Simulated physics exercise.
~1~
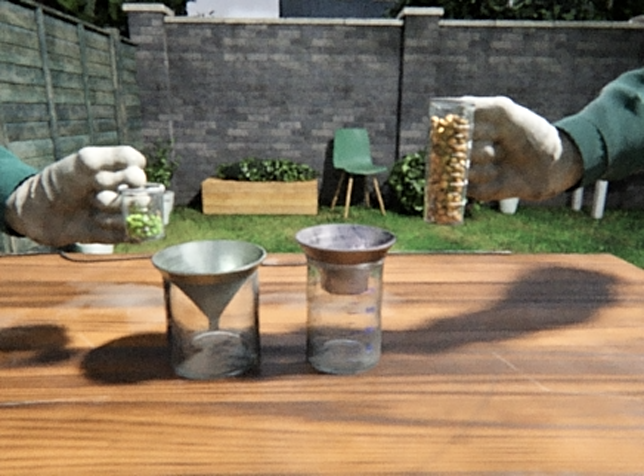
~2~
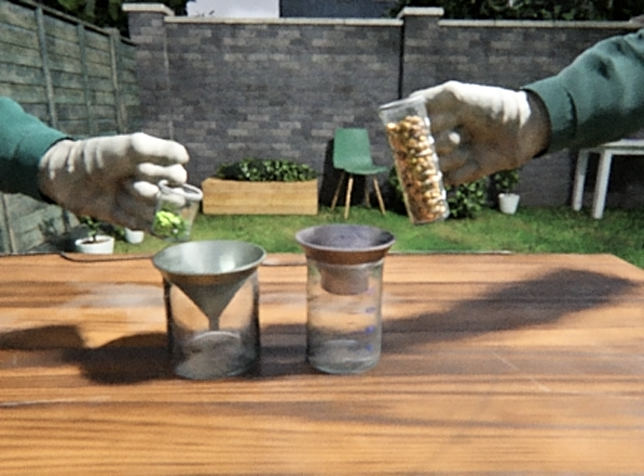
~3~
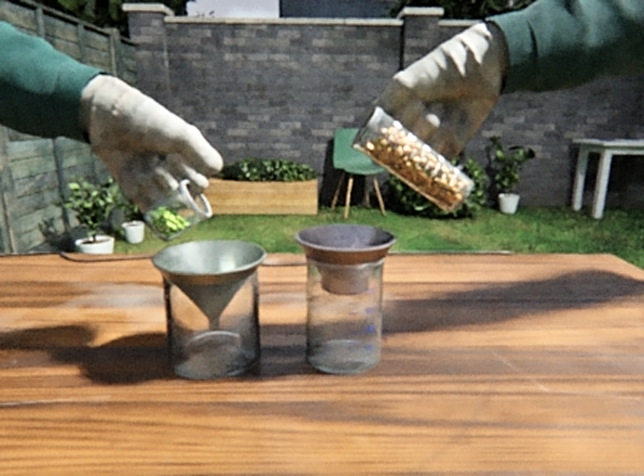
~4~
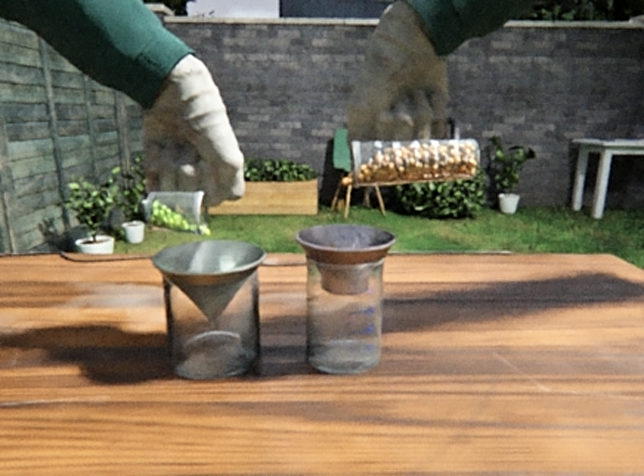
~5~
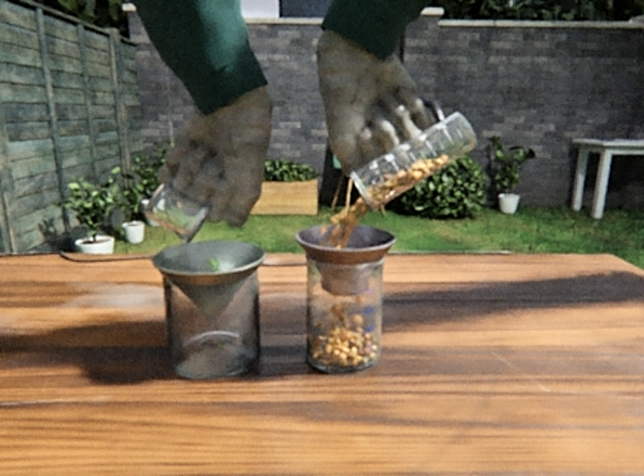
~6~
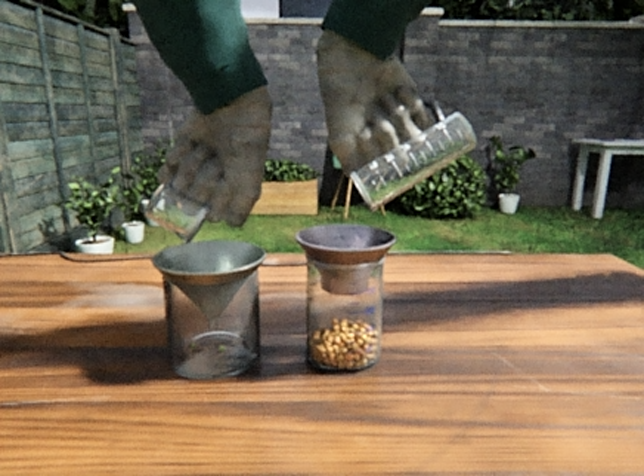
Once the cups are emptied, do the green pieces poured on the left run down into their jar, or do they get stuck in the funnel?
They get stuck in the left funnel, leaving the jar below it nearly empty, while the golden pieces on the right all drop through into their jar.
